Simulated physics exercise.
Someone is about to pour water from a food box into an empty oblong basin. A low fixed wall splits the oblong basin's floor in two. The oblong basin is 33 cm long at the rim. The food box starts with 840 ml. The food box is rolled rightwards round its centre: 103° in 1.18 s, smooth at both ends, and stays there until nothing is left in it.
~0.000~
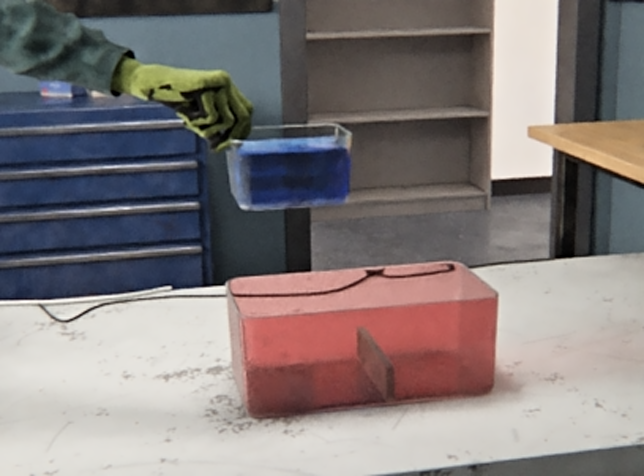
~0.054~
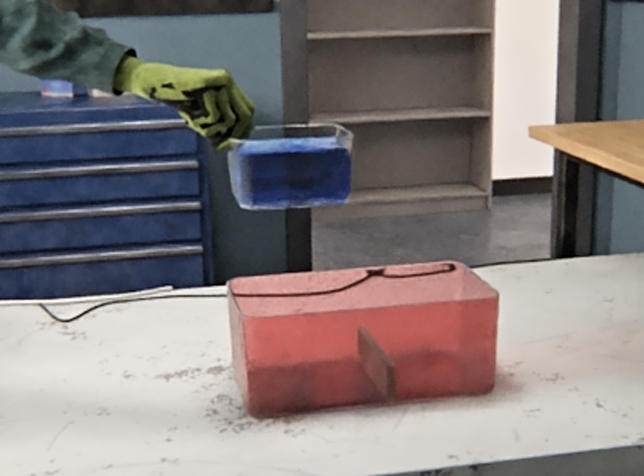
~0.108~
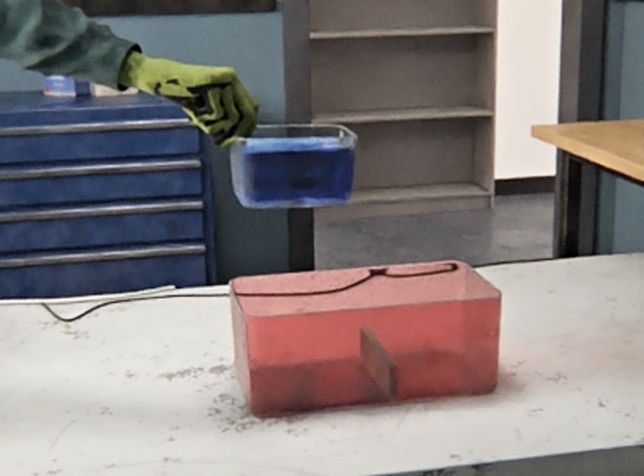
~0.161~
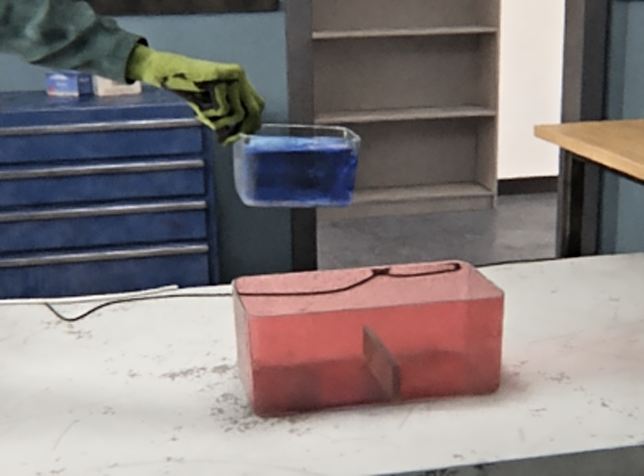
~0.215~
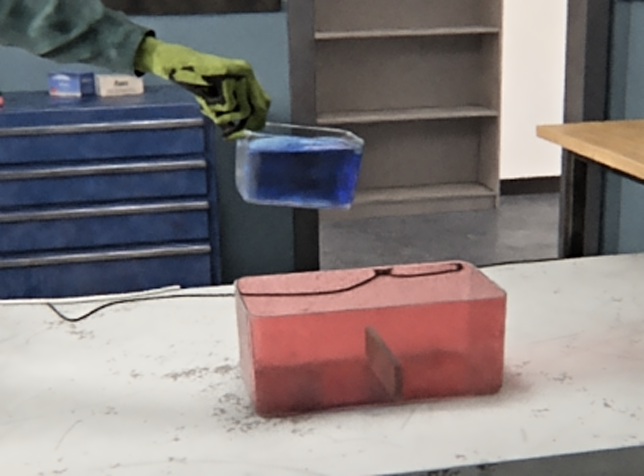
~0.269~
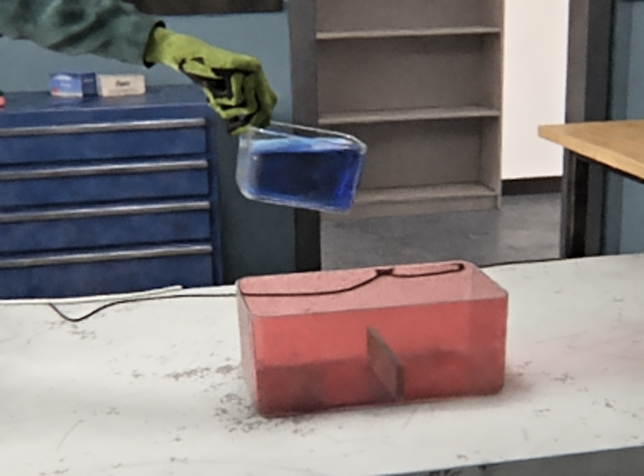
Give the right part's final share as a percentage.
Roughly 80 per cent is past the wall.
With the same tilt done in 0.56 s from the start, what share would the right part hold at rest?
Then about 70 per cent.
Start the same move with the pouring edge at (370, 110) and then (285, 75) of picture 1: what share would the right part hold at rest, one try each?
First 90, then 50 per cent.
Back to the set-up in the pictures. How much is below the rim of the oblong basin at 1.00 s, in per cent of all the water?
Some 80 per cent.
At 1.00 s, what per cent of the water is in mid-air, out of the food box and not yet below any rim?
About 10 per cent.
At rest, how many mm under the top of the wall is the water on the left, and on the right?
Some 42 mm on the left and 16 mm on the right.
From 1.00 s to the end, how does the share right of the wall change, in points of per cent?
It goes up by about 5.
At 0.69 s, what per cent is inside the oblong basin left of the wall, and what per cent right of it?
Near 0 on the left, 12 on the right.
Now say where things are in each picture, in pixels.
The first picture shows tilt 0°; pouring edge (345, 131); surface from (231, 148) to (342, 142); the oblong basin's rim runs from (233, 300) to (479, 279); the wall's top is at (374, 346).
The second picture shows tilt 1°; pouring edge (346, 132); surface from (232, 148) to (343, 143).
The third picture shows tilt 2°; pouring edge (349, 133); surface from (235, 147) to (346, 143).
The fourth picture shows tilt 5°; pouring edge (353, 135); surface from (239, 146) to (349, 143).
The fifth picture shows tilt 8°; pouring edge (357, 139); surface from (242, 147) to (353, 143).
The sixth picture shows tilt 13°; pouring edge (360, 144); surface from (244, 147) to (357, 144).
By 0.69 s the tilt is 65° and 54 per cent is still to pour, 0 is left of the wall and 13 right of it.
By 1.00 s the tilt is 97° and 11 per cent is still to pour, 4 is left of the wall and 76 right of it.
By 1.33 s the tilt is 103° and 1 per cent is still to pour, 17 is left of the wall and 80 right of it.
By 1.68 s the tilt is 103° and 0 per cent is still to pour, 19 is left of the wall and 80 right of it.
At rest 19 per cent lies left of the wall, 80 right of it and 1 outside.
